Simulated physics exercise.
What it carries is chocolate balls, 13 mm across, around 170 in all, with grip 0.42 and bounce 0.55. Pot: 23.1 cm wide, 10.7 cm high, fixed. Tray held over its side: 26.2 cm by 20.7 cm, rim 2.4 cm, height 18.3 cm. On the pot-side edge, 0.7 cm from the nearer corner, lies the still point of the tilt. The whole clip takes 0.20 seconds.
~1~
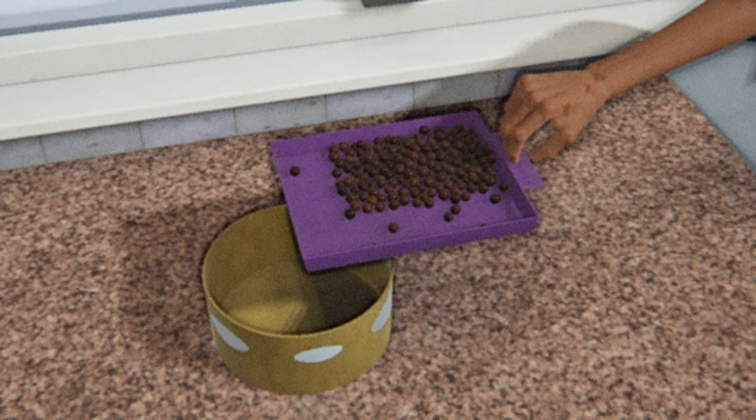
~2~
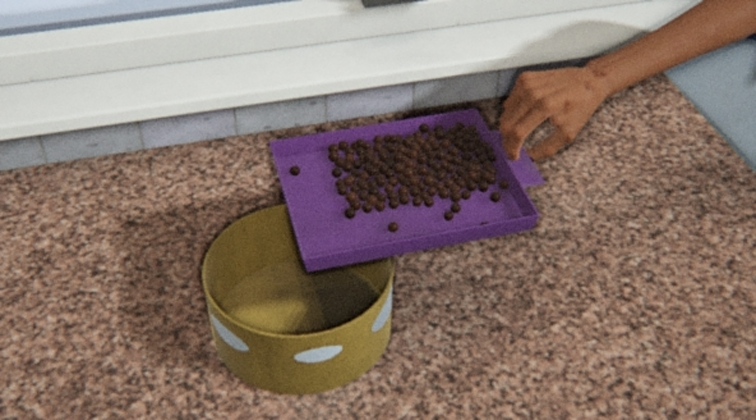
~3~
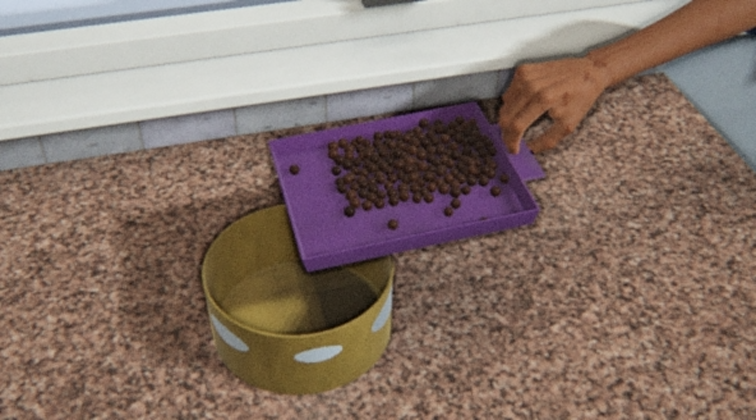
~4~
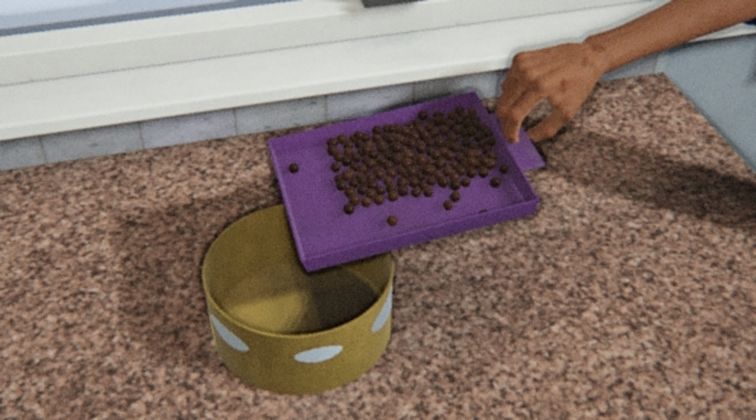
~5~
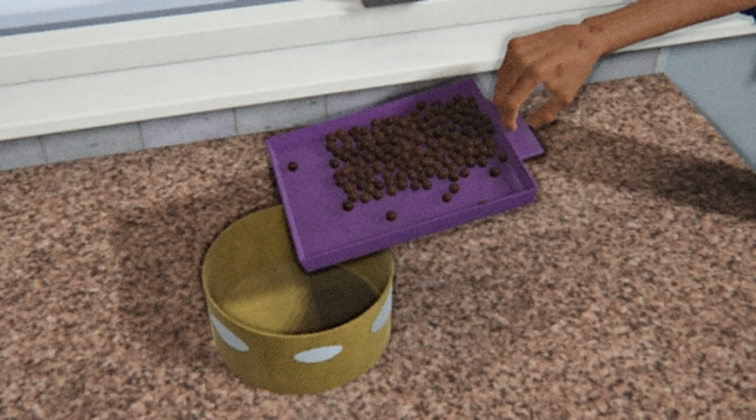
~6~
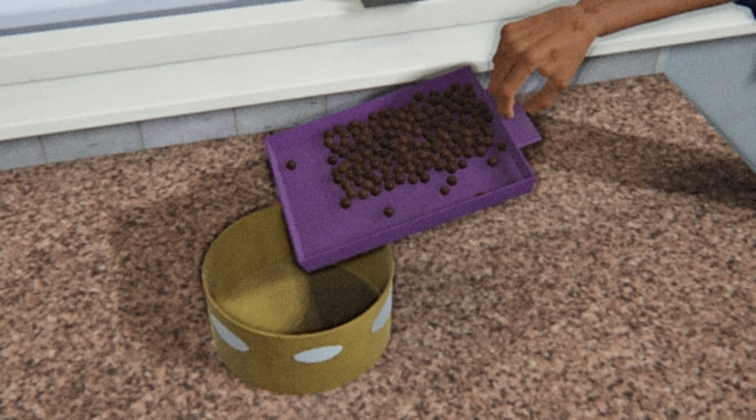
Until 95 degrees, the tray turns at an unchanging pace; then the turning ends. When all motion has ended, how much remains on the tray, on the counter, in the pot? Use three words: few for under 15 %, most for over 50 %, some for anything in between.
Tray: Few; counter: Some; pot: Most.
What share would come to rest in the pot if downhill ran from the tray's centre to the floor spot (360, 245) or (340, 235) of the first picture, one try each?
First try: Around 0 percent; second try: Around 20 percent.
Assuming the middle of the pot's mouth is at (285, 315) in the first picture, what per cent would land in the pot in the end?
75 %.
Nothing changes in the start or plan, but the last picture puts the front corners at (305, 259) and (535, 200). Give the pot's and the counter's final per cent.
Pot 0 % / counter 100 %.
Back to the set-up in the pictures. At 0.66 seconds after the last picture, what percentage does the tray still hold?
Around 75 percent.
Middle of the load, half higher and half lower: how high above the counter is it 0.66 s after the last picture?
Height: Around 22 cm.
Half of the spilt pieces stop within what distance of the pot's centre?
I'd say around 26 centimetres.
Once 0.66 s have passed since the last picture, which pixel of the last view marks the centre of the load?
Roughly (273, 212).
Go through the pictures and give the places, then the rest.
Tray tilt 0 degrees, front corners at (307, 255) and (534, 215); middle of the pieces at (413, 168); pot at (298, 265), in the first frame.
Tray tilt 1 degrees, front corners at (307, 255) and (534, 213); middle of the pieces at (413, 166), in the second frame.
Tray tilt 3 degrees, front corners at (306, 256) and (534, 207); middle of the pieces at (412, 162), in the third frame.
Tray tilt 6 degrees, front corners at (305, 256) and (533, 198), lowest corner left front; middle of the pieces at (412, 156), in the fourth frame.
Tray tilt 10 degrees, front corners at (303, 257) and (532, 187), lowest corner left front; middle of the pieces at (410, 148), in the fifth frame.
Tray tilt 14 degrees, front corners at (302, 257) and (529, 176), lowest corner left front; middle of the pieces at (408, 141); pot at (298, 265), in the sixth frame.
Then, 0.40 s after the last picture, tilt 53 degrees; the tray holds 100 %, the pot 0 %.
Then, 0.66 s after the last picture, tilt 79 degrees; the tray holds 75 %, the pot 10 %.
Then, 1.03 s after the last picture, tilt 95 degrees; the tray holds 15 %, the pot 50 %.
In the end, tray 0 %, counter 30 %, pot 70 %.
